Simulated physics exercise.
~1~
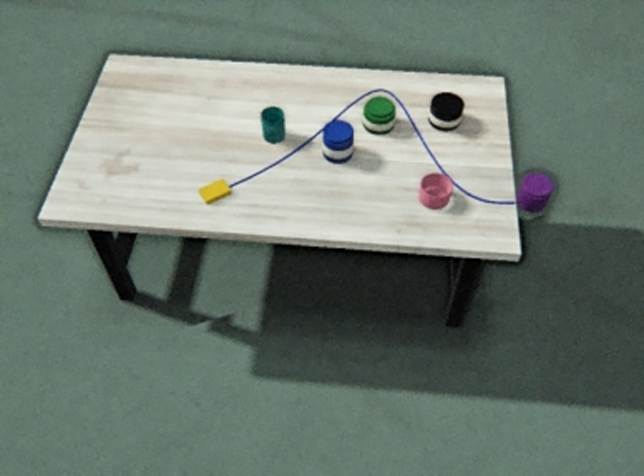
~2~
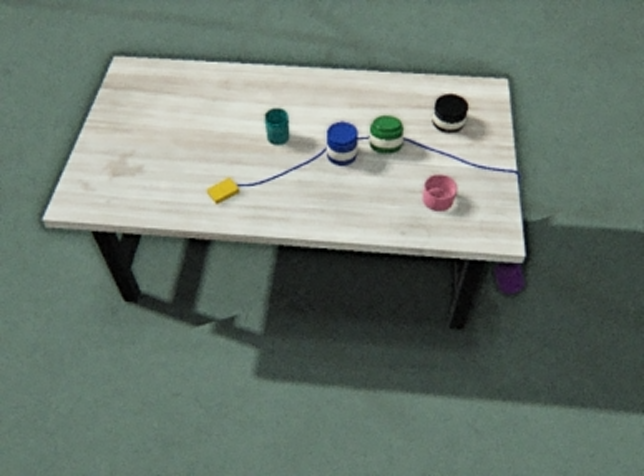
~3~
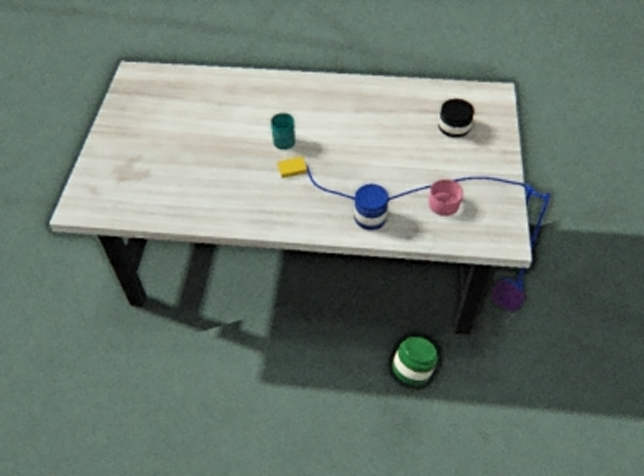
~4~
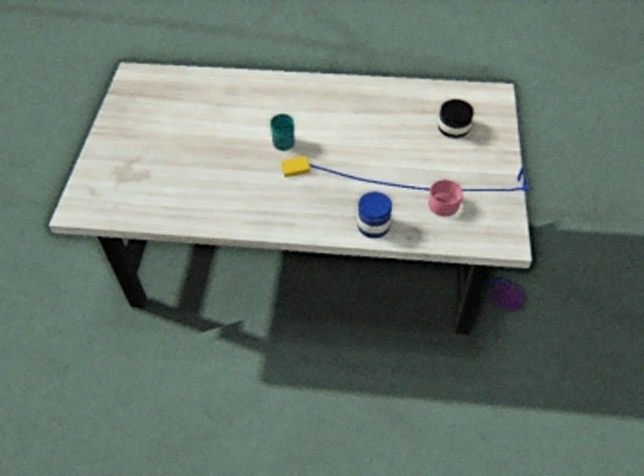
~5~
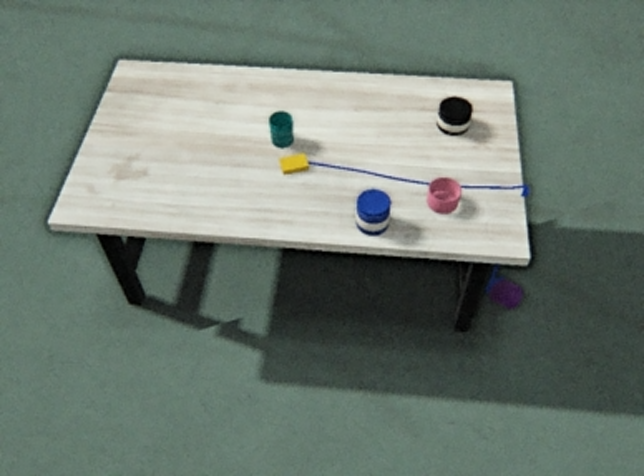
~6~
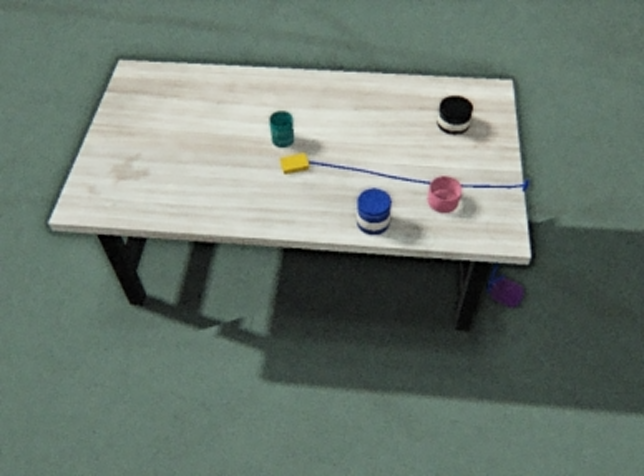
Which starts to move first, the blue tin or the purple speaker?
The purple speaker starts first, dropping past the right edge while the blue tin is still in its place. The tin only shifts toward the near edge afterwards.
